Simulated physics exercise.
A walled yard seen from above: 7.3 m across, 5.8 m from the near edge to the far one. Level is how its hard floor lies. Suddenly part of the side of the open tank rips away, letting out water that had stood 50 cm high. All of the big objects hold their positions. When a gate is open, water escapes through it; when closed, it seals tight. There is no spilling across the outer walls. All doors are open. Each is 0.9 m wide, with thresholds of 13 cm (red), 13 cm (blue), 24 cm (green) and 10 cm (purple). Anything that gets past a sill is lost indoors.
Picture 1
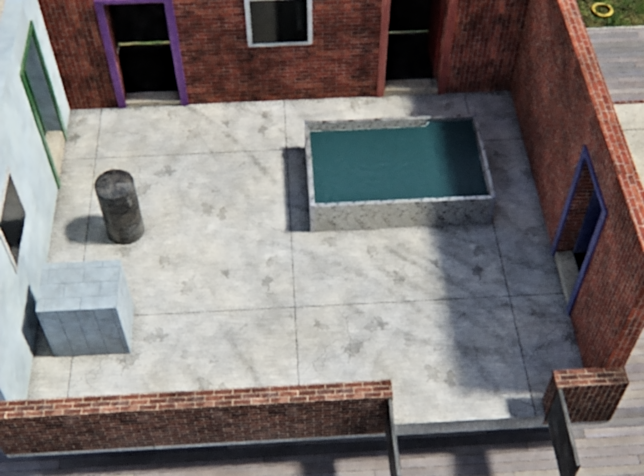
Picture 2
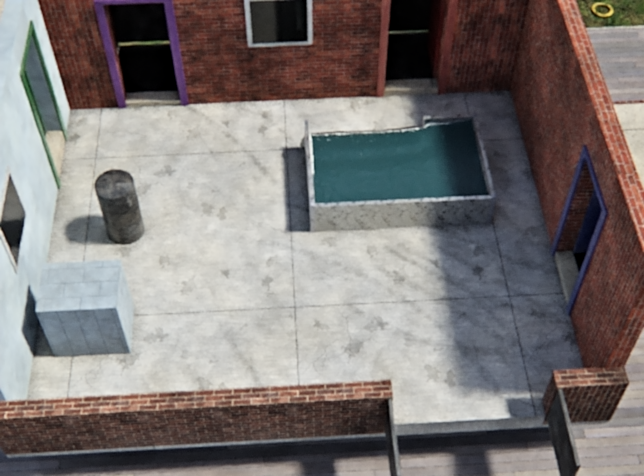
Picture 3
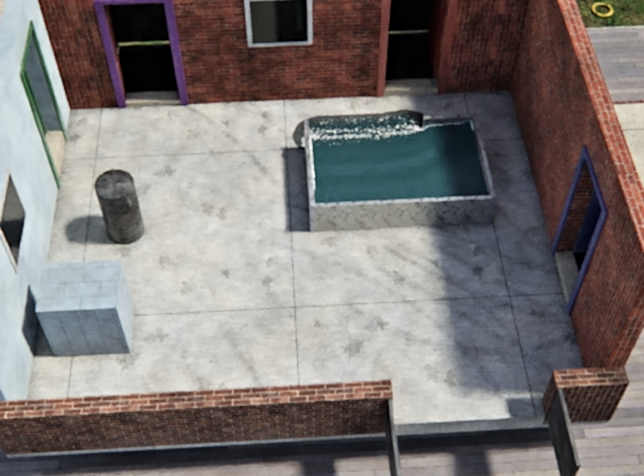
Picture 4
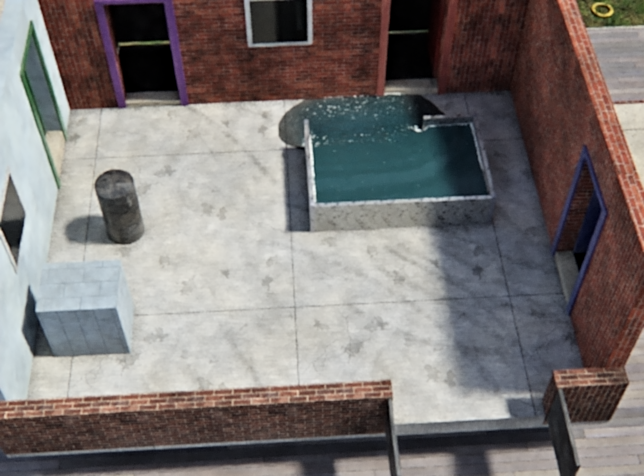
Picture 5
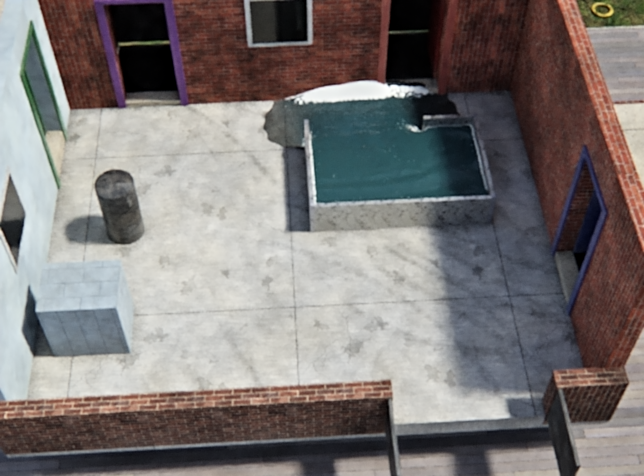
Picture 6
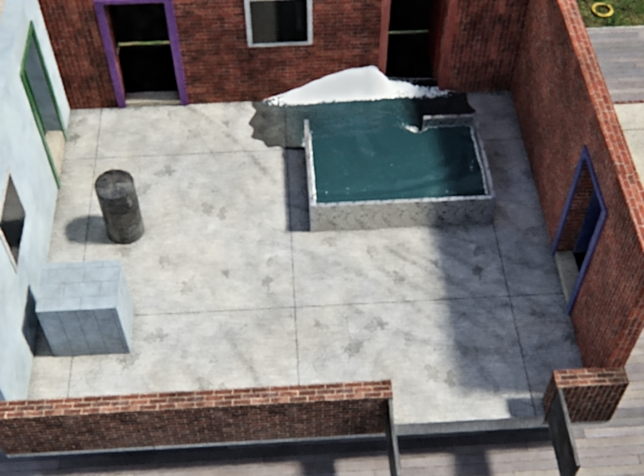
Water bursts from the far side of the open tank and spreads toward the brick wall.
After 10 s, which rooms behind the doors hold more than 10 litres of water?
Room by room: Behind the red door more than 10 litres, behind the blue door 10 litres at most, behind the green door 10 litres at most, behind the purple door 10 litres at most.
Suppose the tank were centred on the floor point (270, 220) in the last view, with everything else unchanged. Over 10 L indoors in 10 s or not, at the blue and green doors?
Measured against the limit, the blue door stays within it and the green door stays within it.
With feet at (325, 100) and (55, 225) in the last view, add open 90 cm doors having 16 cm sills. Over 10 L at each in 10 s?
The first door gets there and the second falls short.
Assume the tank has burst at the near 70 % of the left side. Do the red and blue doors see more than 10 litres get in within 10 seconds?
Red short, blue short.
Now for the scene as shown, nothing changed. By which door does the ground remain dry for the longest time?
That's the blue door.
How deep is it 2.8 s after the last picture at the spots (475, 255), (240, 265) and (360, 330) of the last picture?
1, 0 and 0 cm.
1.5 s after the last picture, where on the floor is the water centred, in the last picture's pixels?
Balance point at about (359, 152).
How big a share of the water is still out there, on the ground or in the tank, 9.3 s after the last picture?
Share still there: About 86 %.
Then, 0.7 s after the last picture water covers 10 % of the floor and is deepest (40 cm) near (345, 104); red door 27 cm at the sill, 46 L in, blue door not reached, green door not reached, purple door not reached.
Then, 1.5 s after the last picture water covers 25 % of the floor and is deepest (30 cm) near (345, 112); red door 22 cm at the sill, 97 L in, blue door not reached, green door not reached, purple door 7 cm at the sill, 0 L in.
Then, 2.8 s after the last picture water covers 40 % of the floor and is deepest (20 cm) near (509, 105); red door 15 cm at the sill, 121 L in, blue door 3 cm at the sill, 0 L in, green door 18 cm at the sill, 0 L in, purple door 6 cm at the sill, 0 L in.
Then, 5.3 s after the last picture water covers 65 % of the floor and is deepest (13 cm) near (582, 384); red door 10 cm at the sill, 125 L in, blue door 7 cm at the sill, 0 L in, green door 10 cm at the sill, 0 L in, purple door 5 cm at the sill, 0 L in.
Then, 9.3 s after the last picture water covers 95 % of the floor and is deepest (8 cm) near (364, 409); red door 7 cm at the sill, 126 L in, blue door 3 cm at the sill, 0 L in, green door 6 cm at the sill, 0 L in, purple door 6 cm at the sill, 0 L in.
